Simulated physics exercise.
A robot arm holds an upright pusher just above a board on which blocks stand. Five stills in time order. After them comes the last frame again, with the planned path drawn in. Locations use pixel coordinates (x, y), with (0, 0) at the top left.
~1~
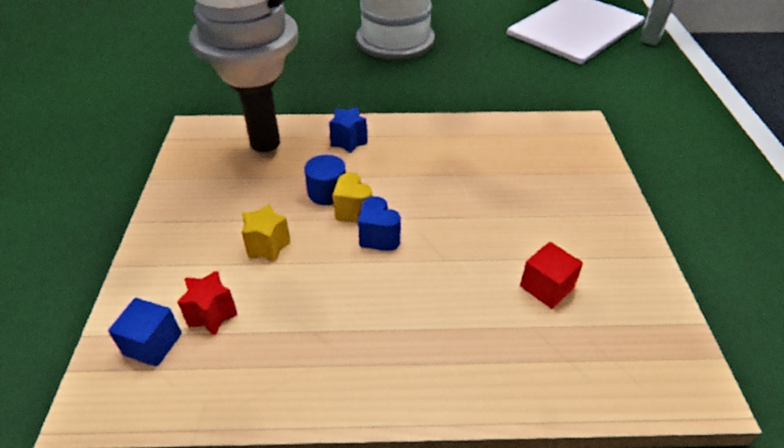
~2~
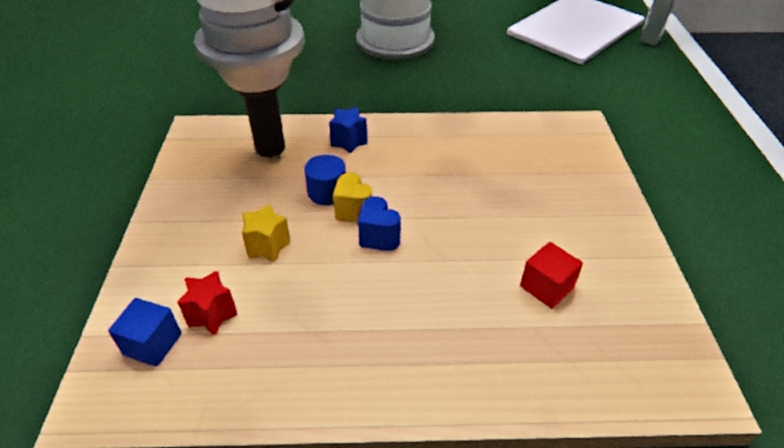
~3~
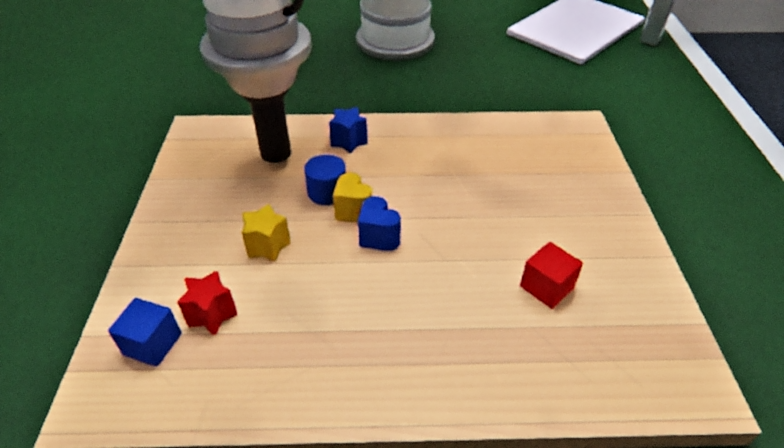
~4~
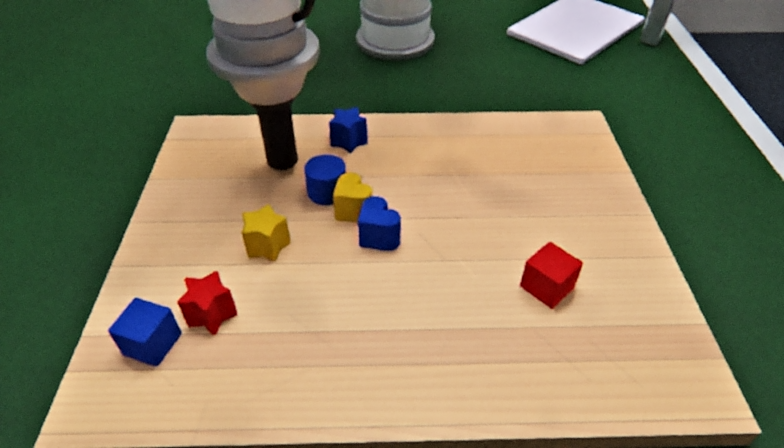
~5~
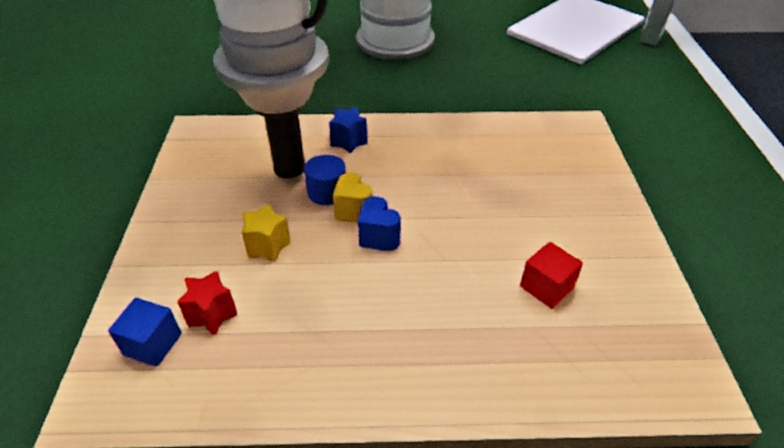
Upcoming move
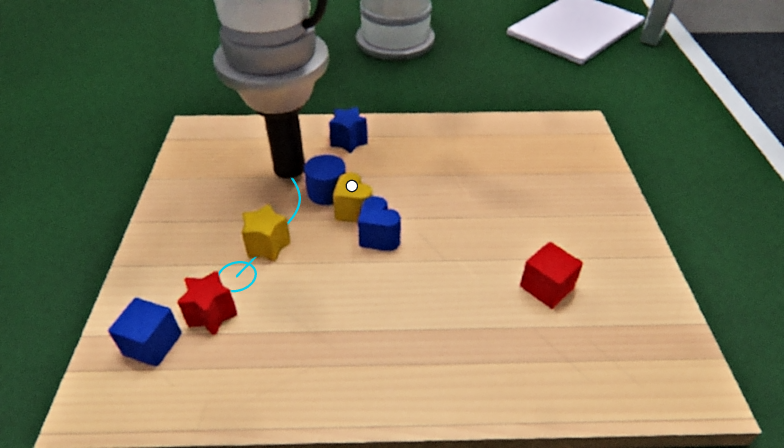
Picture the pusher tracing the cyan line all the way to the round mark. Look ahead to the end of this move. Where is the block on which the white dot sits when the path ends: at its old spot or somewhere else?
At the end, its place is different.
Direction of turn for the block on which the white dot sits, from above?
The twist is clockwise.
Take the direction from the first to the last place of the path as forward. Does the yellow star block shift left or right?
It's set to shift right.
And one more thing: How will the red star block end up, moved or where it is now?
By the end it has moved.
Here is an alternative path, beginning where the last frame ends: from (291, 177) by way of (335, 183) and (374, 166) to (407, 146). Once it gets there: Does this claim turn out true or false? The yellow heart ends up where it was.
That claim is false.
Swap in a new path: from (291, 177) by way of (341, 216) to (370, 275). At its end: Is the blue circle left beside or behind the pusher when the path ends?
Yes.
Drawn move, from (291, 177) via (298, 207) and (271, 240), ending at (237, 276); the dot is on the yellow heart.
The first path, step by step. One third of the way, pusher at (297, 200); blue circle at (334, 169); yellow heart at (361, 185), turned 25° clockwise.
Two thirds of the way, pusher at (269, 233); yellow star block at (242, 238), turned 15° anticlockwise; blue circle at (334, 169); yellow heart at (361, 185), turned 25° clockwise.
At the end, pusher at (234, 268); red star block at (187, 311); yellow star block at (201, 275); blue circle at (334, 169); yellow heart at (361, 185), turned 25° clockwise.
